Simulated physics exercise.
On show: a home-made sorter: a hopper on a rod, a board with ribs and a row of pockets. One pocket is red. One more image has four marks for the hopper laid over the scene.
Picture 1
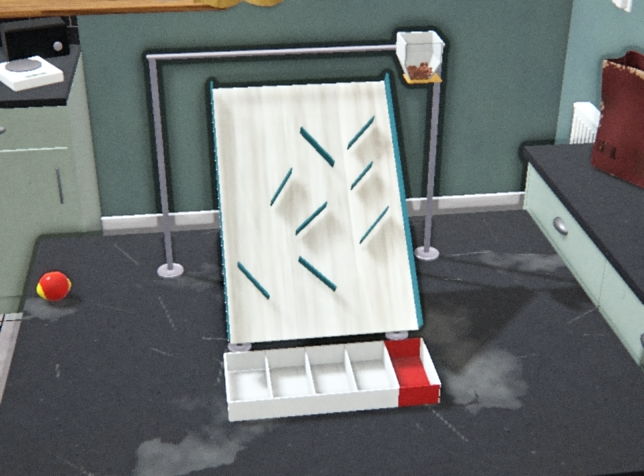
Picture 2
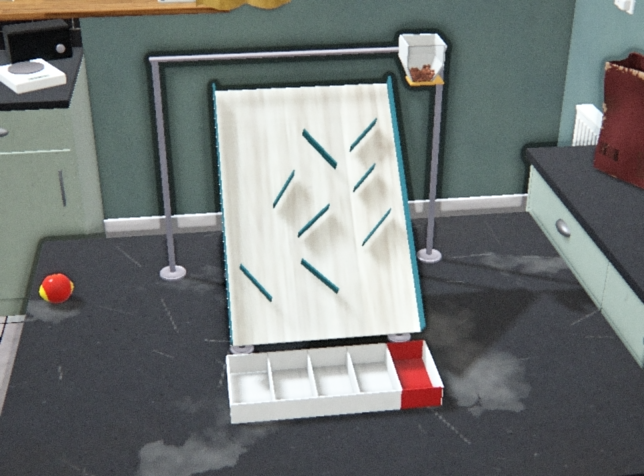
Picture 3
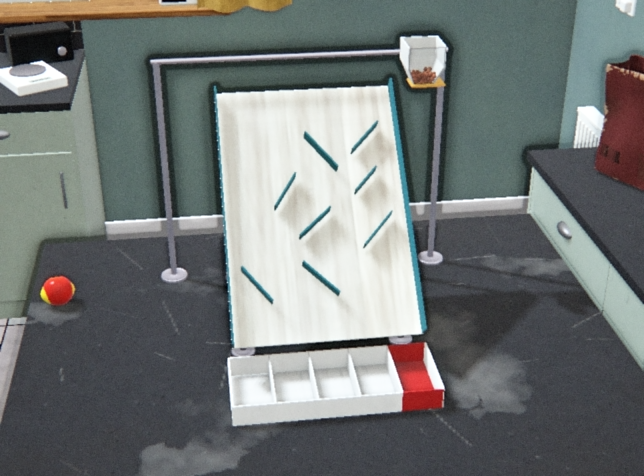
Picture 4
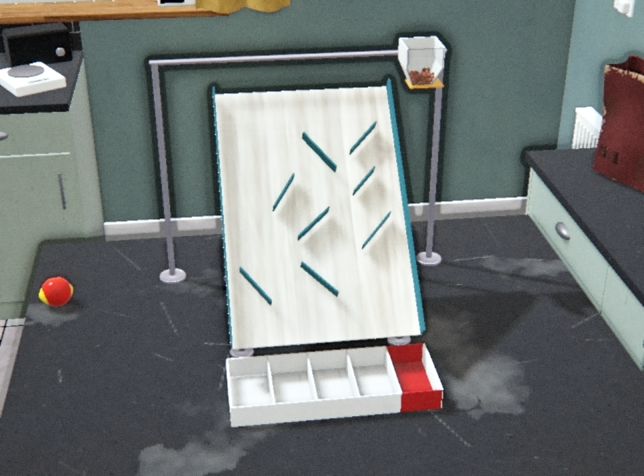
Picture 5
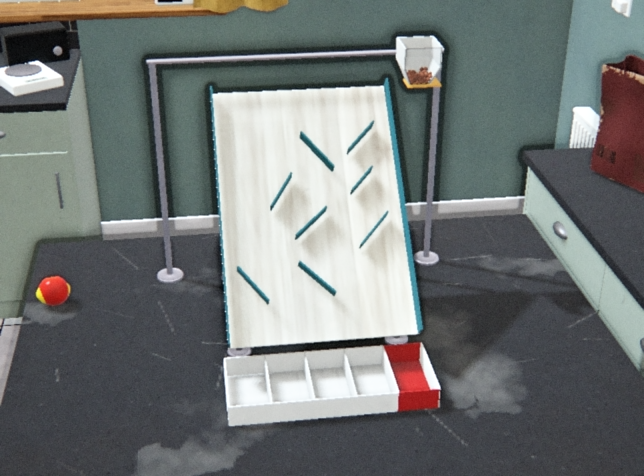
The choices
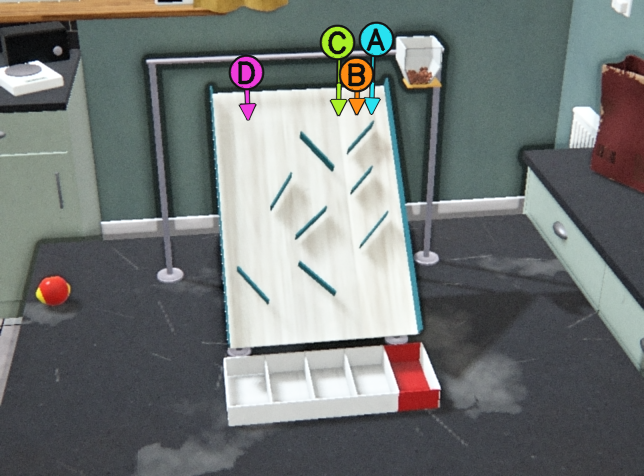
In this clip, a container of brown pellets sits on a rod above the right side of a tilted board with angled teal ribs, above a row of white pockets and one red; only the view shifts slightly.
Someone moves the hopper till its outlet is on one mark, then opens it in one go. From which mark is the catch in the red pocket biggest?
Take A.
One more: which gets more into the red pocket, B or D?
B it is.
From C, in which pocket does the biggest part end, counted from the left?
It is the fourth one.
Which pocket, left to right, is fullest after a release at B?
The fourth.
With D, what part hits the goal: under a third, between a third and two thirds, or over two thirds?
Under a third.
On the marked copy, mark A meets the board at (371, 108); mark B meets the board at (356, 108); mark C meets the board at (338, 109); mark D meets the board at (247, 114).
With A, about half in the red pocket, about half in other pockets, a stray few outside the box.
With B, a small part in the red pocket, most in other pockets, a stray few outside the box.
With C, a small part in the red pocket, nearly all in other pockets.
With D, a stray few in the red pocket, nearly all in other pockets.
